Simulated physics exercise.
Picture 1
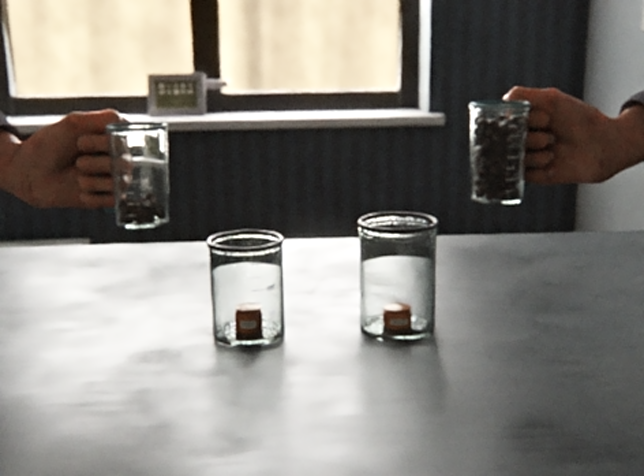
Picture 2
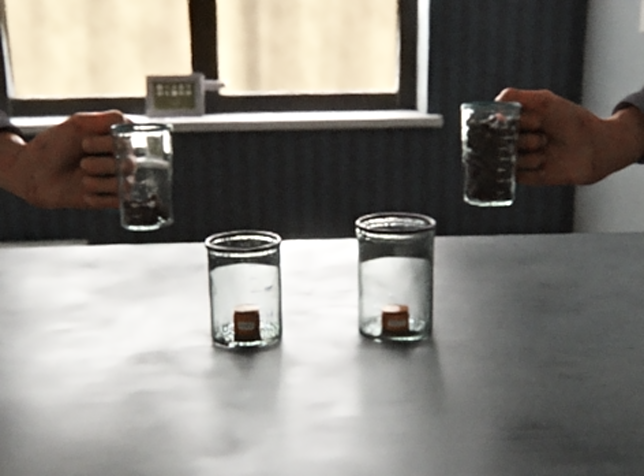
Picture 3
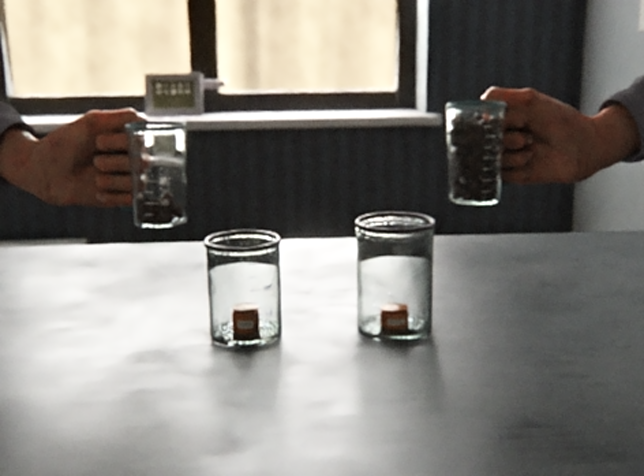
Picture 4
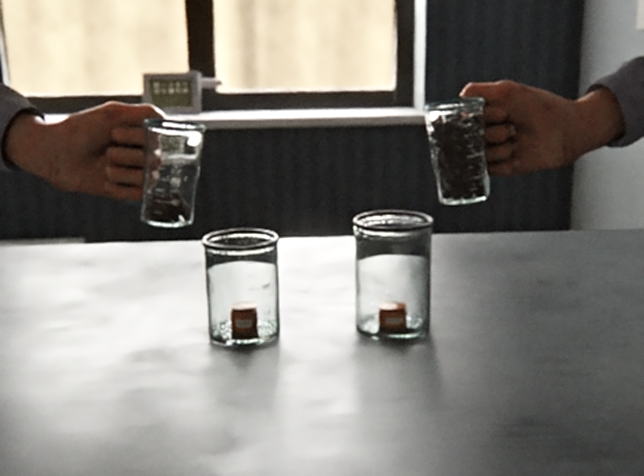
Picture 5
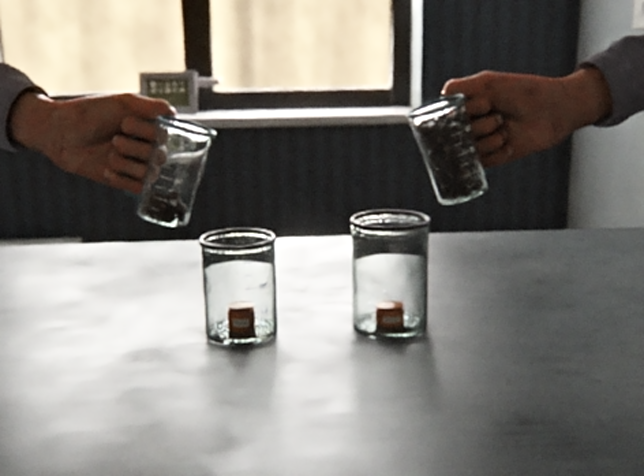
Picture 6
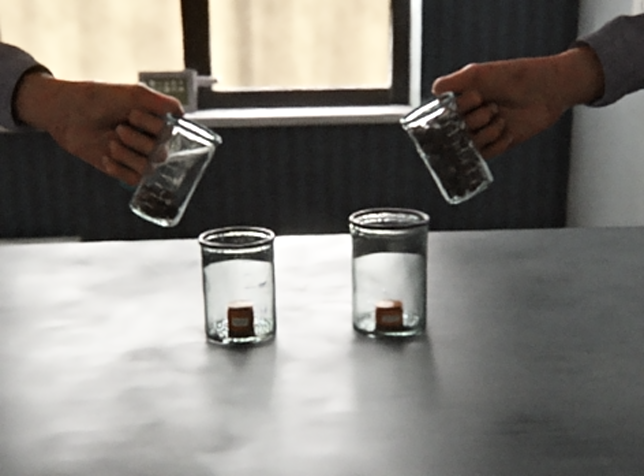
Two hands bring cups of dark pieces inward above two clear containers, then tilt them.
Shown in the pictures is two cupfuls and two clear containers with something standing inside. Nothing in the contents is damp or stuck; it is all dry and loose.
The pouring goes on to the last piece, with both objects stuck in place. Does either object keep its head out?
In order: Left object: Never drops from view, right object: Fails to show.
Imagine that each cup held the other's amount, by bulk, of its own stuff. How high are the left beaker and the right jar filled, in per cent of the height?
Levels: Left 50 %, right 10 %.
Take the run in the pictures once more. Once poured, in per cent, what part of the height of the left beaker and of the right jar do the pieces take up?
Left 15, right 40, roughly.
Then, 0.37 s after the last picture, left beaker empty, all of its cupful still in the cup; right jar empty, all of its cupful still in the cup.
Then, 0.84 s after the last picture, left beaker empty, all of its cupful still in the cup; right jar nearly empty, nearly all of its cupful still in the cup.
Then, 1.35 s after the last picture, left beaker nearly empty, about half of its cupful still in the cup; right jar a quarter full, about a quarter of its cupful still in the cup.
At rest, left beaker nearly empty (surface near (240, 312)), nothing beside it; right jar a third full (surface near (389, 281)), nothing beside it; the left thing is still showing; the right thing is covered.
